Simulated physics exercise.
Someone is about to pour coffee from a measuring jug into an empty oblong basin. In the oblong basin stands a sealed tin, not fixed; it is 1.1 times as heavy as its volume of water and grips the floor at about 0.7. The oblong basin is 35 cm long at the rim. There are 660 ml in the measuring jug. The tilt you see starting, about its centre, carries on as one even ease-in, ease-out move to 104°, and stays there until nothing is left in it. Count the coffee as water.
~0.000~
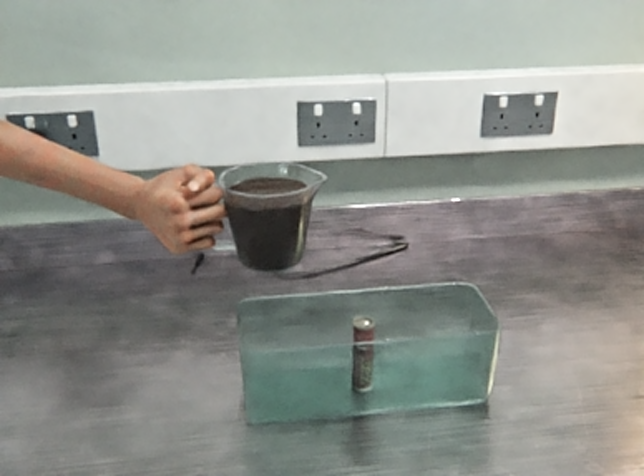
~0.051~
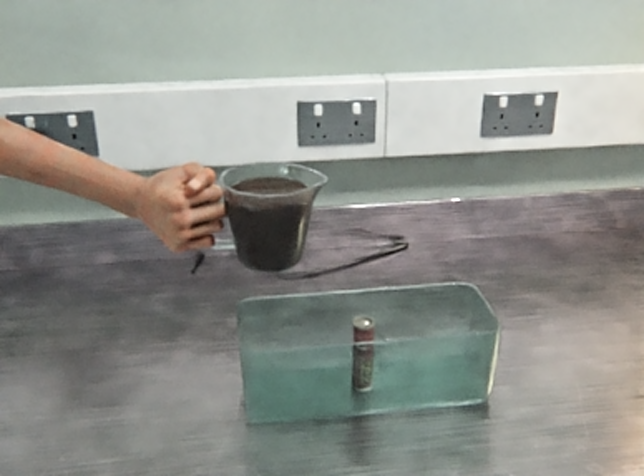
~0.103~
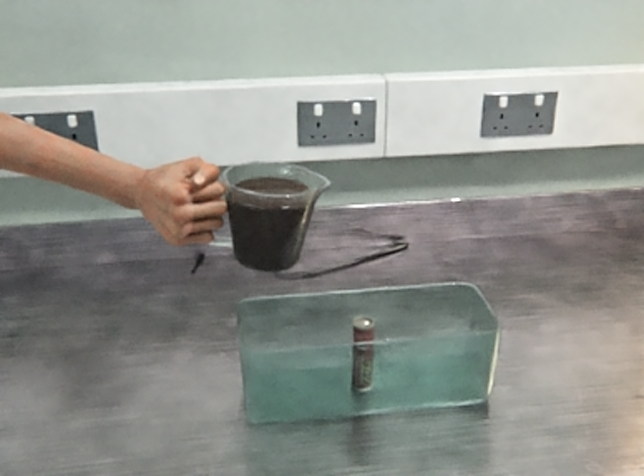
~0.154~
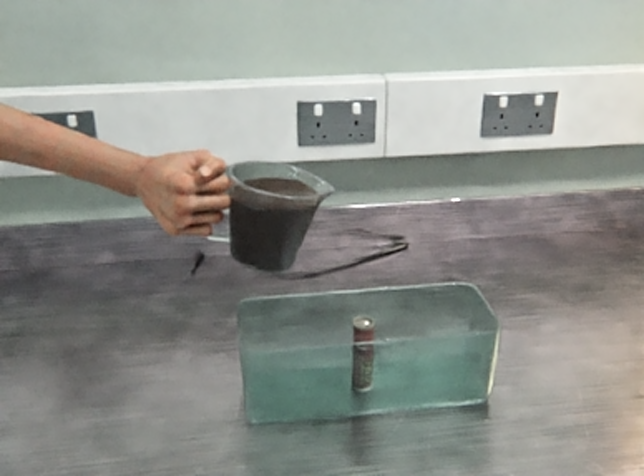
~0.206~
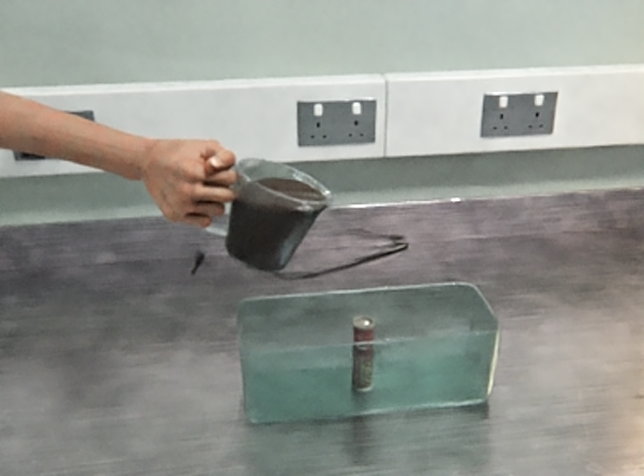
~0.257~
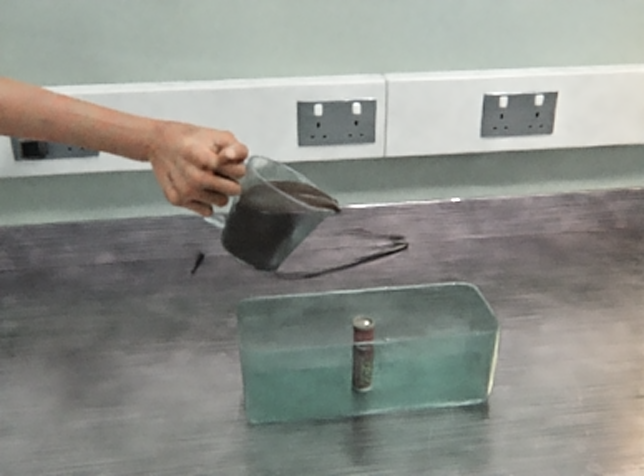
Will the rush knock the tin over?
It goes over.
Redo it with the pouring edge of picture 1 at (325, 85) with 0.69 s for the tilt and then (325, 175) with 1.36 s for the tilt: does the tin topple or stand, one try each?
First it remains upright; then it topples.
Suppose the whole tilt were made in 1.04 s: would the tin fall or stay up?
Then it topples.
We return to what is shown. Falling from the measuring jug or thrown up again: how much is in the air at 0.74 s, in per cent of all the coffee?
Some 12 per cent.
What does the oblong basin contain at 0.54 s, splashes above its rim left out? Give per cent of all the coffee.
About 24 per cent.
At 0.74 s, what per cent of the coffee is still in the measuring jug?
Near 7 in a hundred.
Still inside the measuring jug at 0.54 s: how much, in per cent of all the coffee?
About 46 per cent.
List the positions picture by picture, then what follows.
Tilt 0°; pouring edge (327, 176); surface from (224, 191) to (313, 187); the oblong basin's rim runs from (239, 326) to (488, 306); the tin's top is at (364, 325), in the first picture.
Tilt 1°; pouring edge (328, 178); surface from (225, 191) to (313, 187), in the second picture.
Tilt 6°; pouring edge (331, 182); surface from (227, 190) to (315, 189), in the third picture.
Tilt 12°; pouring edge (334, 189); surface from (231, 190) to (319, 191), in the fourth picture.
Tilt 21°; pouring edge (338, 198); surface from (235, 193) to (328, 194), in the fifth picture.
Tilt 32°; pouring edge (340, 210); surface from (236, 201) to (334, 203); 1 per cent is over the edge, in the sixth picture.
By 0.54 s the tilt is 92° and 46 per cent is still to pour; the tin stands where it began.
By 0.74 s the tilt is 104° and 7 per cent is still to pour; the tin stands where it began.
By 0.96 s the tilt is 104° and 0 per cent is still to pour; the tin lies on its side.
By 1.19 s the tilt is 104° and 0 per cent is still to pour; the tin lies on its side.
At rest the tin lies on its side.
